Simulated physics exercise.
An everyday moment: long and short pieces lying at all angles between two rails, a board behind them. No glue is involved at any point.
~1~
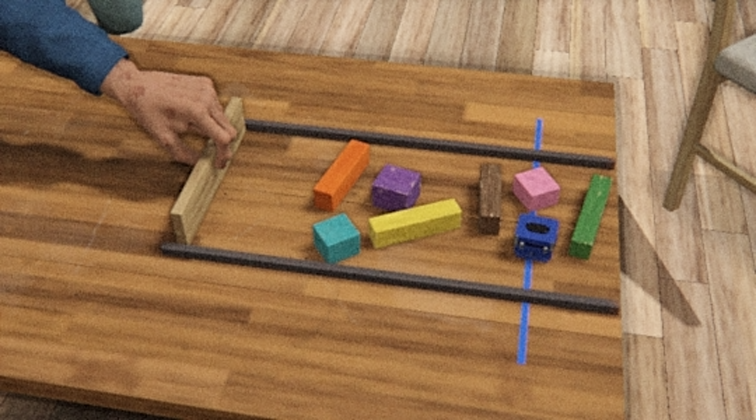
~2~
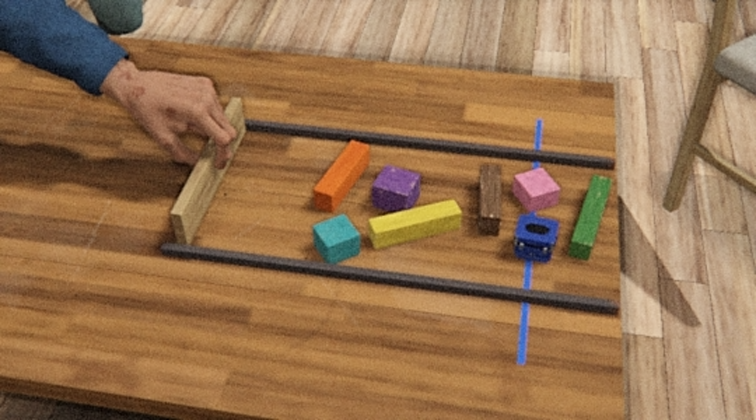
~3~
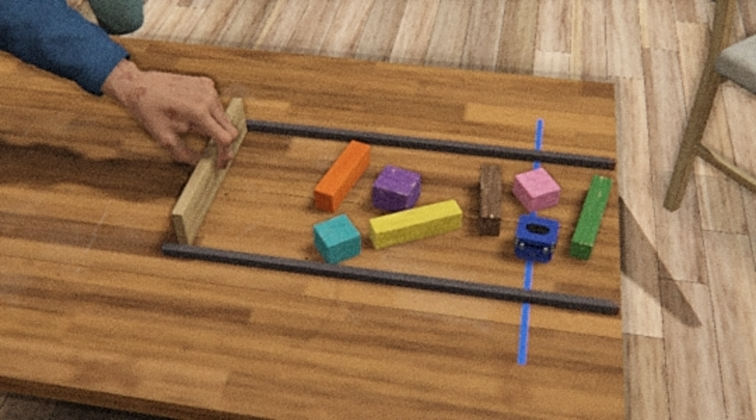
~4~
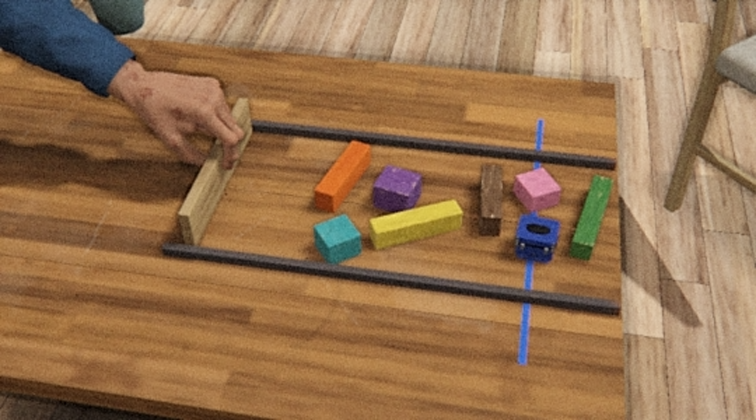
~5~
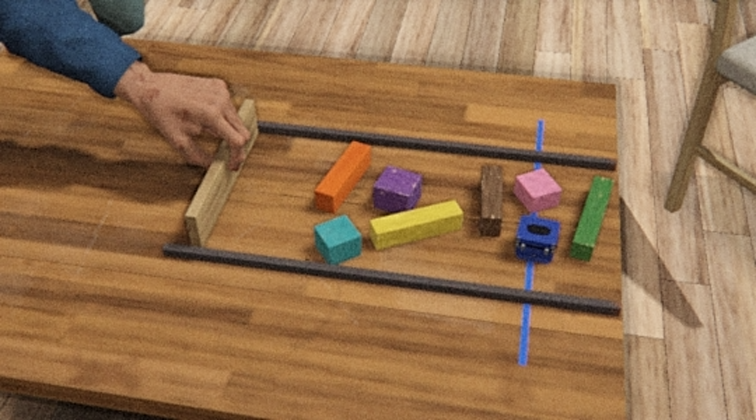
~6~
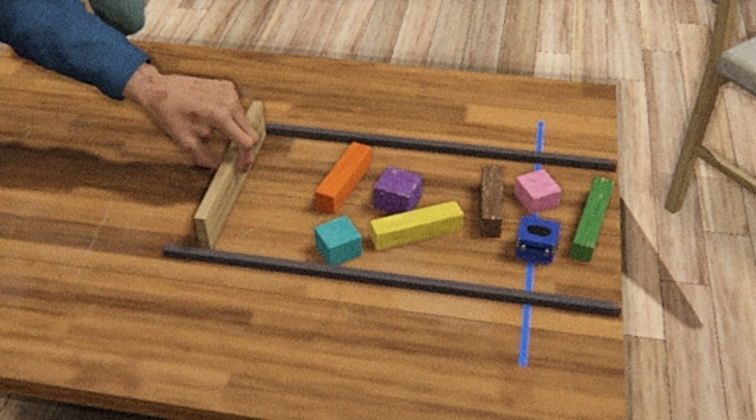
On a wooden table, a hand slides a board slightly right between two dark rails.
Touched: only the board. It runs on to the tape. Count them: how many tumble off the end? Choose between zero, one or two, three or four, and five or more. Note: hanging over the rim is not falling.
The count is one or two.
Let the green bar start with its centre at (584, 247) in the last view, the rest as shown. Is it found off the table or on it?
Lab note: It goes off the edge.
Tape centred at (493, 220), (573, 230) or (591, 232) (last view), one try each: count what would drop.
In that order 0, 4 and 6.
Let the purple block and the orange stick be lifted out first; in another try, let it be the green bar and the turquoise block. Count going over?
You'd see 0 fallen, and 0 in the other try.
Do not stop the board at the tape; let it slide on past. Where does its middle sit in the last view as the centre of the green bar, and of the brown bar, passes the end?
First near (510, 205), second near (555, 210).
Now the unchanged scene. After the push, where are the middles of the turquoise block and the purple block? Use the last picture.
Turquoise block at about (556, 272), purple block at about (577, 209).
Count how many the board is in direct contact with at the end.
2.
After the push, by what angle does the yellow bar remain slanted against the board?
Somewhere near 45 degrees, I'd say.
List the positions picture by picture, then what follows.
The first picture shows green bar (591, 216); blue case (536, 239); pink block (536, 190); board (212, 168); tape (532, 223).
The second picture shows blue case (536, 239); purple block (396, 191).
The third picture shows pink block (536, 190); turquoise block (337, 240).
The fourth picture shows green bar (592, 216); yellow bar (416, 224).
The fifth picture shows blue case (537, 240); board (225, 171).
The sixth picture shows green bar (593, 218); blue case (537, 241); pink block (537, 192); board (233, 172); tape (533, 225).
A little later, none off yet; green bar at rest near (593, 218); blue case at rest near (537, 241); pink block at rest near (537, 192).
Next, none off yet; green bar at rest near (593, 218); blue case at rest near (537, 241); pink block shifted a little near (549, 186).
When it is over, the number that fall off is one or two; down, green bar.
